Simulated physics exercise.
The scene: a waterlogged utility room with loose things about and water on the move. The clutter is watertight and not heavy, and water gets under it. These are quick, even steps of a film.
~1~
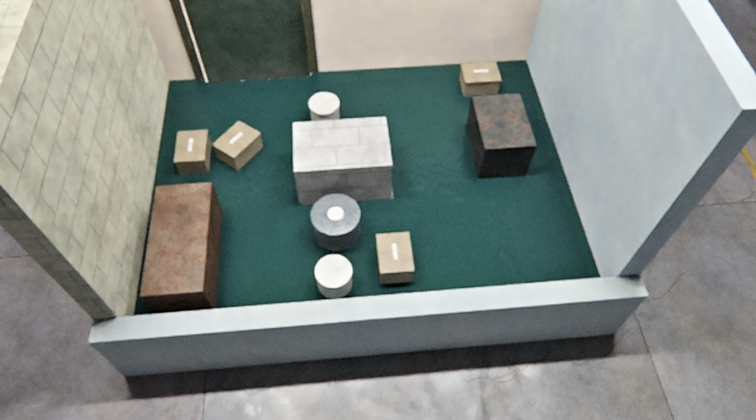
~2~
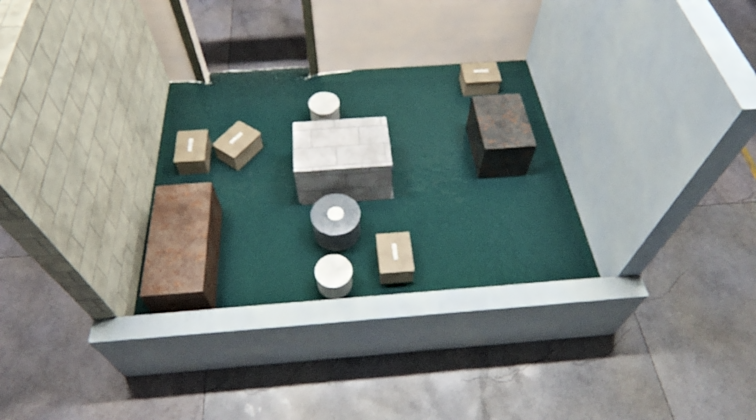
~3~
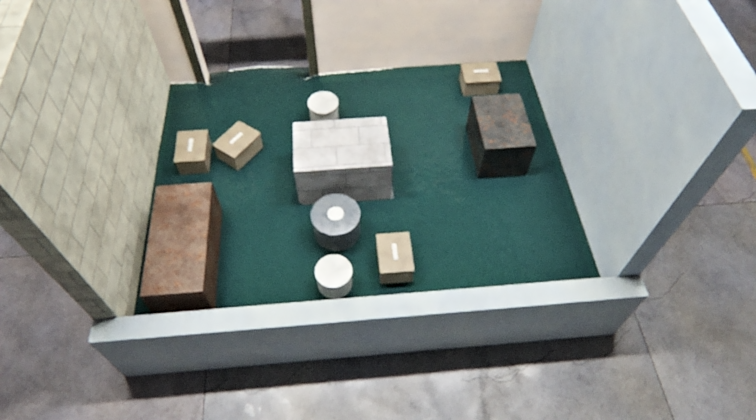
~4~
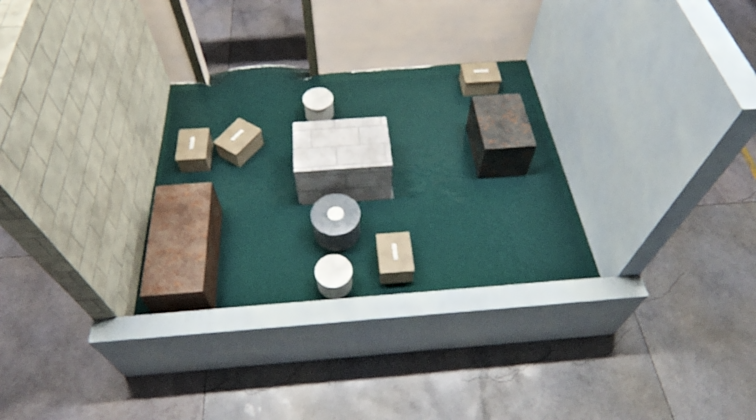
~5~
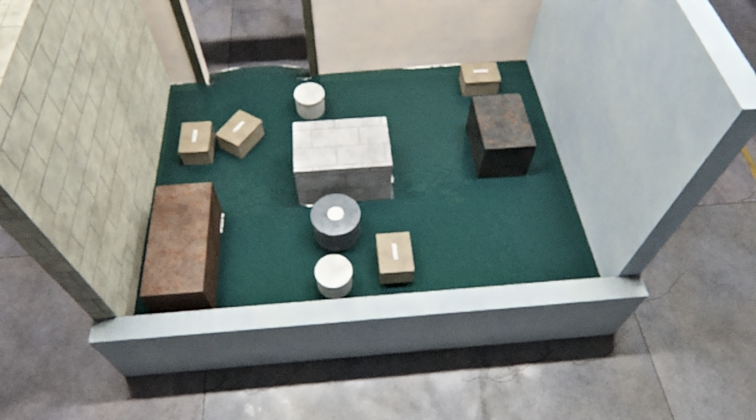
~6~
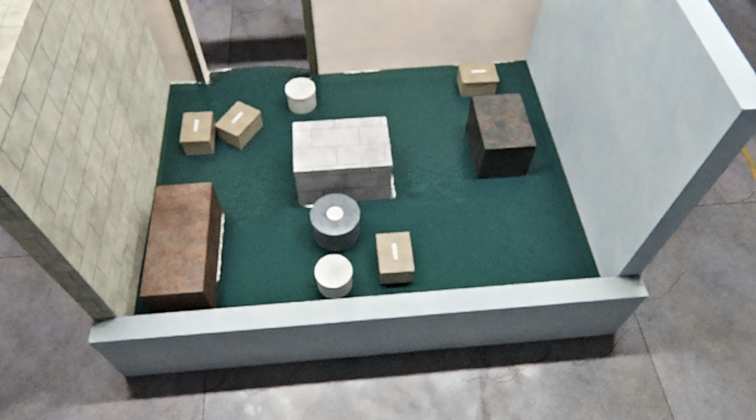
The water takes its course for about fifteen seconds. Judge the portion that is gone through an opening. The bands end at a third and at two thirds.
It is two thirds or more.
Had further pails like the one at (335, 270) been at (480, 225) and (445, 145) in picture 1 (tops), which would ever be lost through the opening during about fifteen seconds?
One after the other: Kept in, gone.
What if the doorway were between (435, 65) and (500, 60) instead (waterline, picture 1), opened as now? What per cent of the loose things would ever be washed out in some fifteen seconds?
About 30 per cent.
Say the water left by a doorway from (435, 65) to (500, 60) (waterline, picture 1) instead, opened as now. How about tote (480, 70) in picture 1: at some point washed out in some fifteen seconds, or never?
Verdict: Yes.
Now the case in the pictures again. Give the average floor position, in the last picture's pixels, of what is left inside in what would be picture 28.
Around (281, 163).
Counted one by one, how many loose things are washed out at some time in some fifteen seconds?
The number is 5.
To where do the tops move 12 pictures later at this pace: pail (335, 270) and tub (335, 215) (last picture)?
Around (280, 259) and (239, 175).
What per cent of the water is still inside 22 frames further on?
Near 56 in a hundred.
A moment on, 0 of 7 are out; 7 afloat.
Next, 3 of 7 are out; 4 afloat.
Later, 3 of 7 are out; 4 afloat.
In the end, 5 of 7 are out; 2 afloat.
